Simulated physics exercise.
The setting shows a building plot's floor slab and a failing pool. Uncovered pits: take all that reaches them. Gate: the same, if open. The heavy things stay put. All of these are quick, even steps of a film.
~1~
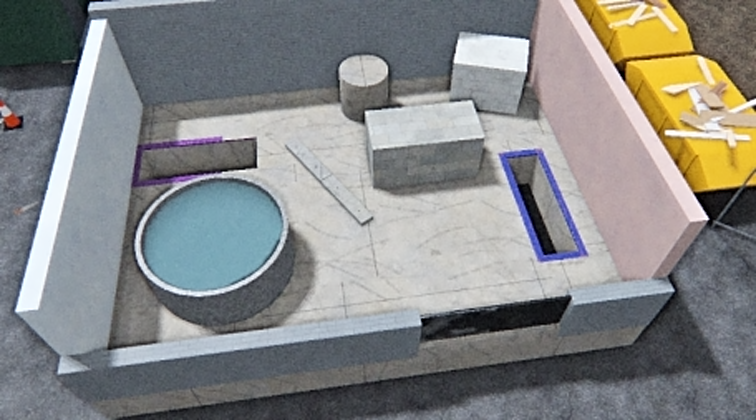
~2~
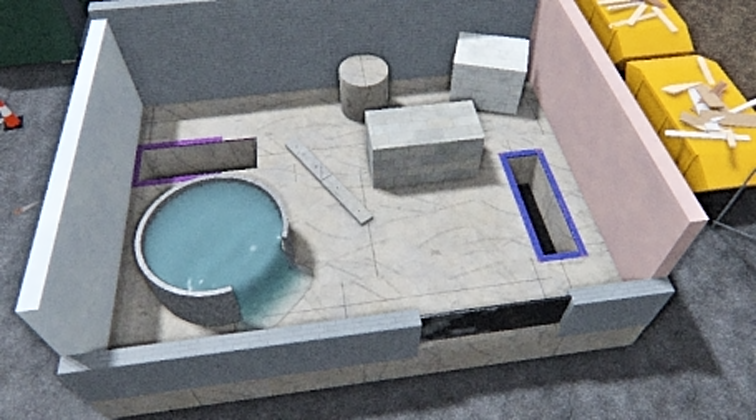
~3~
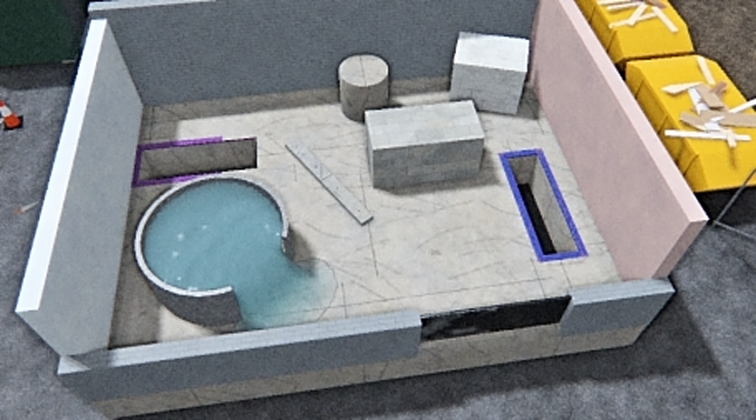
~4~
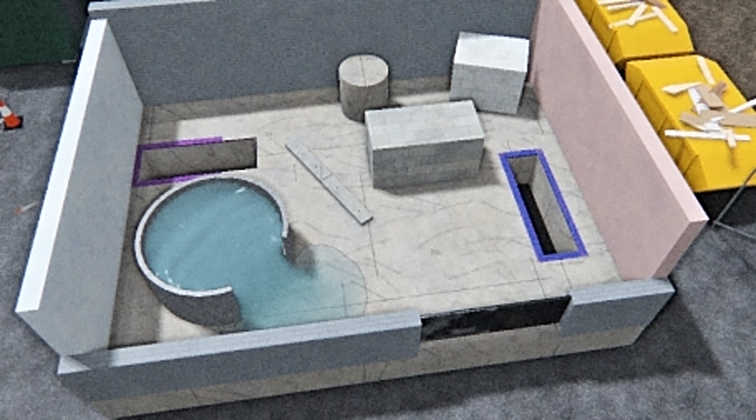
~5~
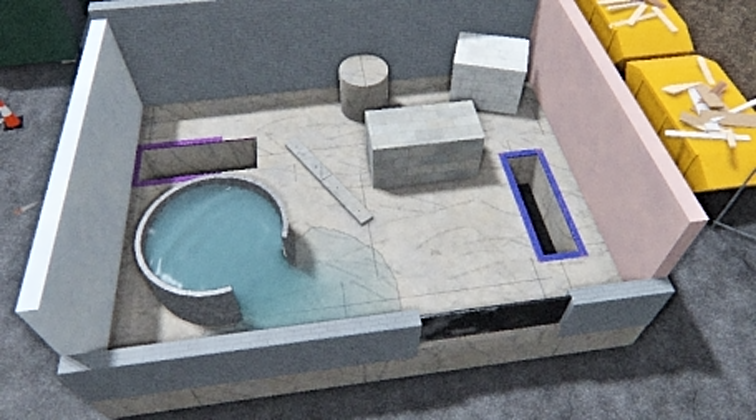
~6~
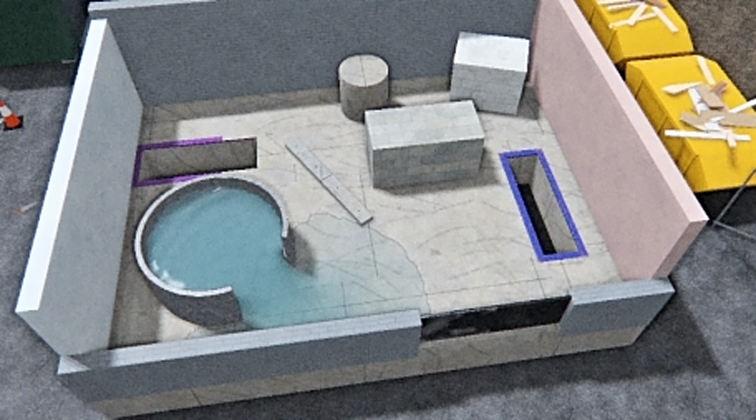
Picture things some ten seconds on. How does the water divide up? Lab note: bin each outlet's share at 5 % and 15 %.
My prediction: The gate will get a thin slice beneath five per cent; the purple pit will get an average slice of five to fifteen per cent; the blue pit will get a big slice beyond fifteen per cent.
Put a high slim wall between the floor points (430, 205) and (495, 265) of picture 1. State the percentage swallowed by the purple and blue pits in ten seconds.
The purple pit takes 10 per cent and the blue pit 40 per cent.
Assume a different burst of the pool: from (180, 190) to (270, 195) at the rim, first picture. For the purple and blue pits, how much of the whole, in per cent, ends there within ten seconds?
Purple takes 70 in a hundred, blue takes 2 in a hundred.
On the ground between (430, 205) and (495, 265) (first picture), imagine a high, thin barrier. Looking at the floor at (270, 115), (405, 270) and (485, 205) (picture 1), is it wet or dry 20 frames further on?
First spared, second submerged, third spared.
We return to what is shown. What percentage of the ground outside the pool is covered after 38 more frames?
I'd put it at roughly 55 per cent.
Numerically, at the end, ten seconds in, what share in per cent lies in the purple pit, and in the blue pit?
The first comes to roughly 8 percent, the second to roughly 52 percent.
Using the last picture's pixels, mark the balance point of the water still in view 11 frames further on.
The centre of mass sits at about (307, 283).
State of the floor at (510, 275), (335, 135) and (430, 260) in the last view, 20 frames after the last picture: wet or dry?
Soaked, spared, soaked.
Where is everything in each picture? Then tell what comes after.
The first frame shows the round pool at (214, 233) is whole and still.
In the second frame, the front is at a hidden place, out from the gap at (270, 287).
In the third frame, the front is at a hidden place, out from the gap at (270, 289).
In the fourth frame, water pours out at (271, 290) and has run to (361, 303).
In the fifth frame, the front is at a hidden place, out from the gap at (271, 290).
In the sixth frame, the front is at a hidden place, out from the gap at (271, 290).
A moment on, water covers 30 % of the floor; the gate 0 %, the purple pit 0 %, the blue pit 0 %.
Next, water covers 35 % of the floor; the gate 0 %, the purple pit 0 %, the blue pit 4 %.
Then, water covers 50 % of the floor; the gate 0 %, the purple pit 0 %, the blue pit 18 %.
Later, water covers 55 % of the floor; the gate 0 %, the purple pit 5 %, the blue pit 39 %.
In the end, water covers 65 % of the floor; the gate 0 %, the purple pit 9 %, the blue pit 53 %.
